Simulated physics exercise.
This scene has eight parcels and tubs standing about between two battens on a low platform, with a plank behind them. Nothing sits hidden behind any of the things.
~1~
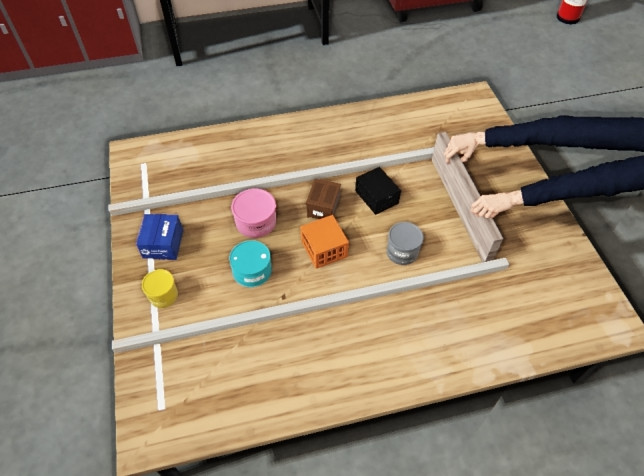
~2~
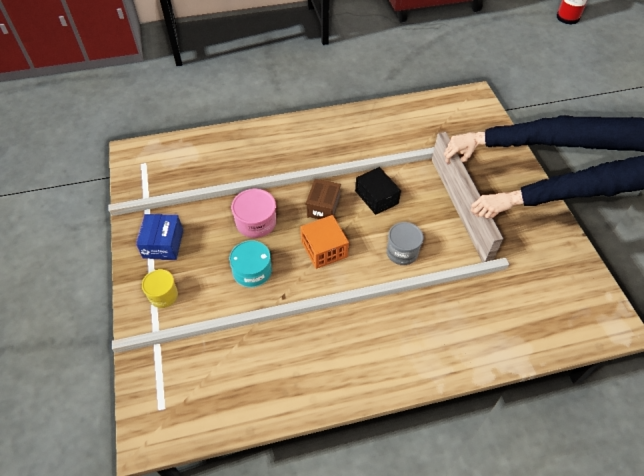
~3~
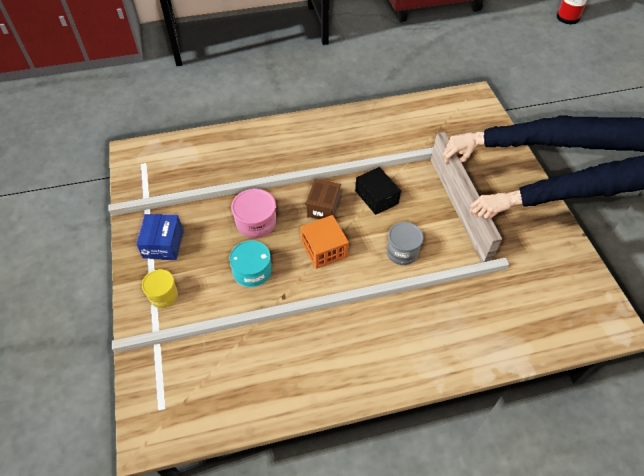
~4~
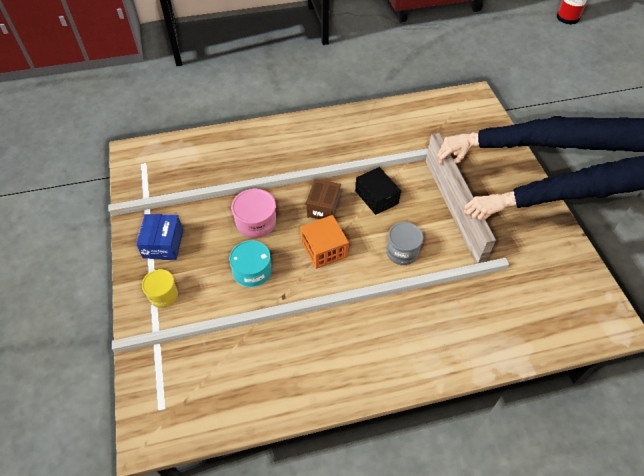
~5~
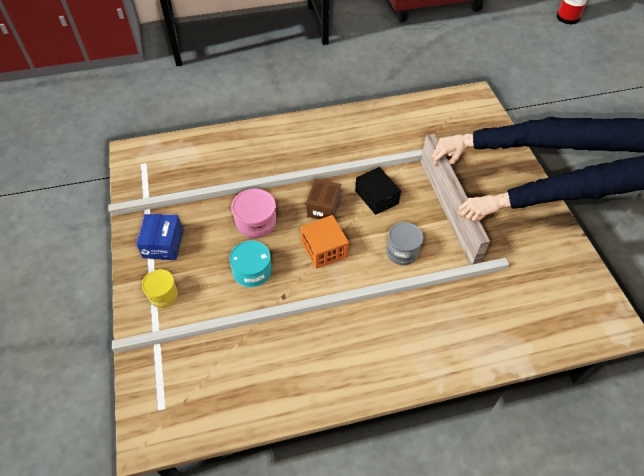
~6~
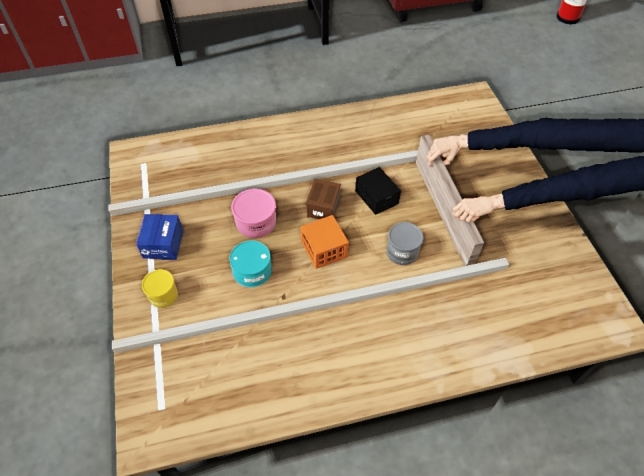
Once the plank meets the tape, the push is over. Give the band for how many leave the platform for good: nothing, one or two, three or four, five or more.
The count that fall off is at least five.
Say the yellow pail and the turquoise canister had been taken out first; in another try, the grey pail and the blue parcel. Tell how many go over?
3, then 4.
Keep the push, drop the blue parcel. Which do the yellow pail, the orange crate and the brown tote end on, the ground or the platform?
The yellow pail drops off, the orange crate stays on, the brown tote tumbles off.
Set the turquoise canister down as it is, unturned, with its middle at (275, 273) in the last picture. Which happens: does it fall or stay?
Set there, the object goes off the end.
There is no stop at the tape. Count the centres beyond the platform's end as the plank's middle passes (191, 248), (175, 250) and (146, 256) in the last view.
First 3, then 3, finally 5.
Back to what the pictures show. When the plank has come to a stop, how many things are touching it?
The figure is 3.
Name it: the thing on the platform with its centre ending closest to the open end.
The orange crate.
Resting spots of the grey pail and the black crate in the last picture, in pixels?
Final pixels, roughly: (133, 303) for the first, (132, 233) for the other.
Soon after, none off yet; yellow pail at rest near (161, 289); blue parcel at rest near (161, 237); turquoise canister at rest near (251, 264).
At rest, the number that fall off is five or more; fallen, brown tote, pink pail, turquoise canister, blue parcel and yellow pail.
